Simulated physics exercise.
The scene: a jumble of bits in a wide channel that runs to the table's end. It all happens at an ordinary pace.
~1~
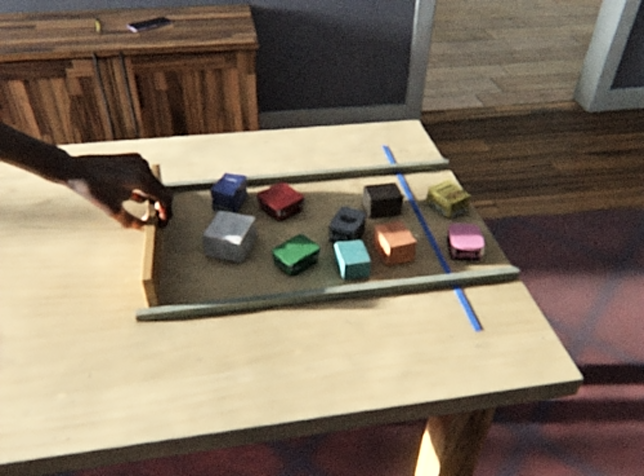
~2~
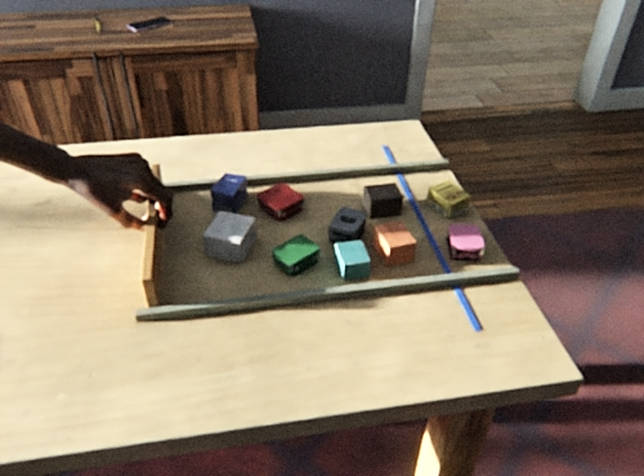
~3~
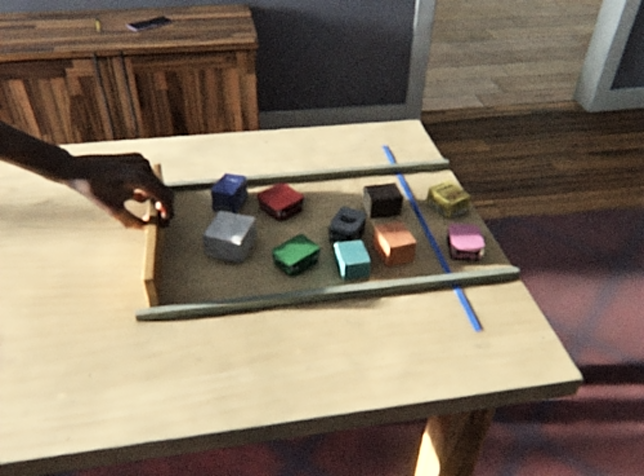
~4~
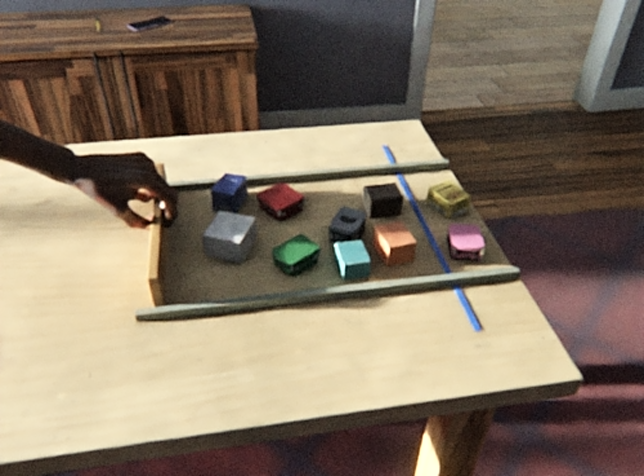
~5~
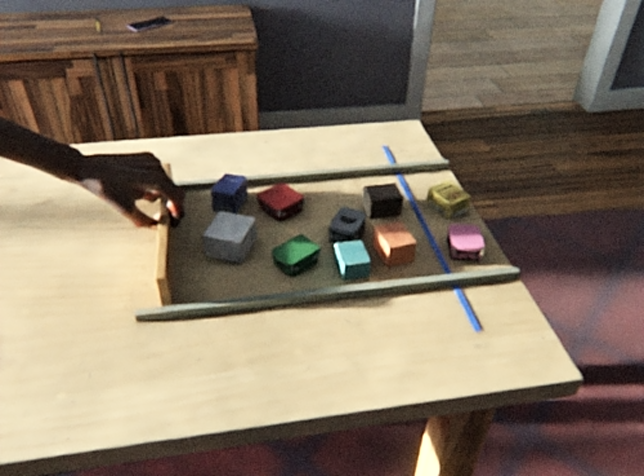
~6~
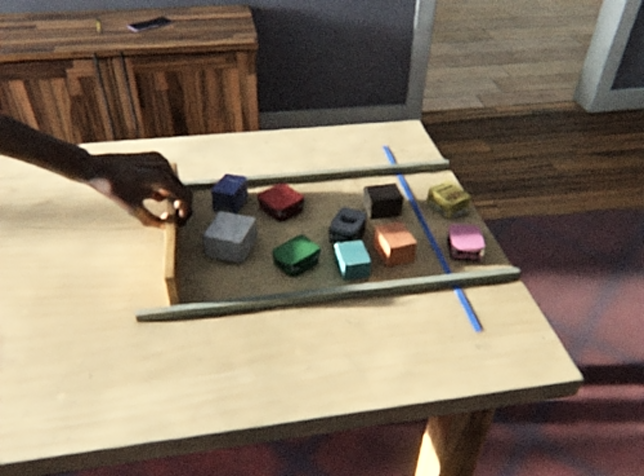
A dark-skinned hand grips an upright wooden board at the left of a shallow channel on a pale table, seen from above at an angle in a wood-floored room. Blue, grey, red, green, turquoise, orange and black pieces lie between two rails, with yellow and pink ones beyond a blue strip at right. The hand holds still, then slides the board slightly rightward; the pieces and view stay put.
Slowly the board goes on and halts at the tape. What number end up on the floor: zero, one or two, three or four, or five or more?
As it turns out, the number that fall off is three or four.
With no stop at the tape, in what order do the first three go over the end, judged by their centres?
In order: The pink case, then the yellow box, then the orange block.
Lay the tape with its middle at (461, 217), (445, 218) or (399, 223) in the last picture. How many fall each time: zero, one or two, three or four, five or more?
One after another: At least five; 5 or more; either one or two.
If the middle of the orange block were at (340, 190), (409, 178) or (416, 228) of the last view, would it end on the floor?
Place by place, it is lost; stays on; goes over.
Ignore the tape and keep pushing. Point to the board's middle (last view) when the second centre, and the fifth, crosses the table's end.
First at (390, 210), next at (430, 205).
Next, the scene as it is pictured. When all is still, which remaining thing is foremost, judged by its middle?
That is the black block.
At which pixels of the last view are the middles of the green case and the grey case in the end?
The green case at (458, 246), the grey case at (480, 225).
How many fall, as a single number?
Fallen: 3.
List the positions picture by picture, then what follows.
Yellow box (448, 199); pink case (465, 242); black block (383, 200); board (155, 230); tape (422, 220), in the first picture.
Pink case (465, 243); white block (231, 237), in the second picture.
Black block (383, 200); turquoise block (352, 260), in the third picture.
Yellow box (448, 199); blue box (230, 193), in the fourth picture.
Pink case (465, 243); board (167, 229), in the fifth picture.
Yellow box (448, 199); pink case (465, 243); black block (383, 201); board (174, 228); tape (422, 220), in the sixth picture.
Early on, none off yet; yellow box at rest near (448, 199); pink case at rest near (465, 243); black block at rest near (383, 201).
A while later, none off yet; yellow box at rest near (448, 199); pink case at rest near (465, 243); black block moving near (391, 202).
Further along, none off yet; yellow box travelled about its own width near (470, 195); pink case leaning a little near (508, 241); black block travelled well along near (443, 201).
Finally, the number that fall off is three or four; lost, orange block, pink case and yellow box.
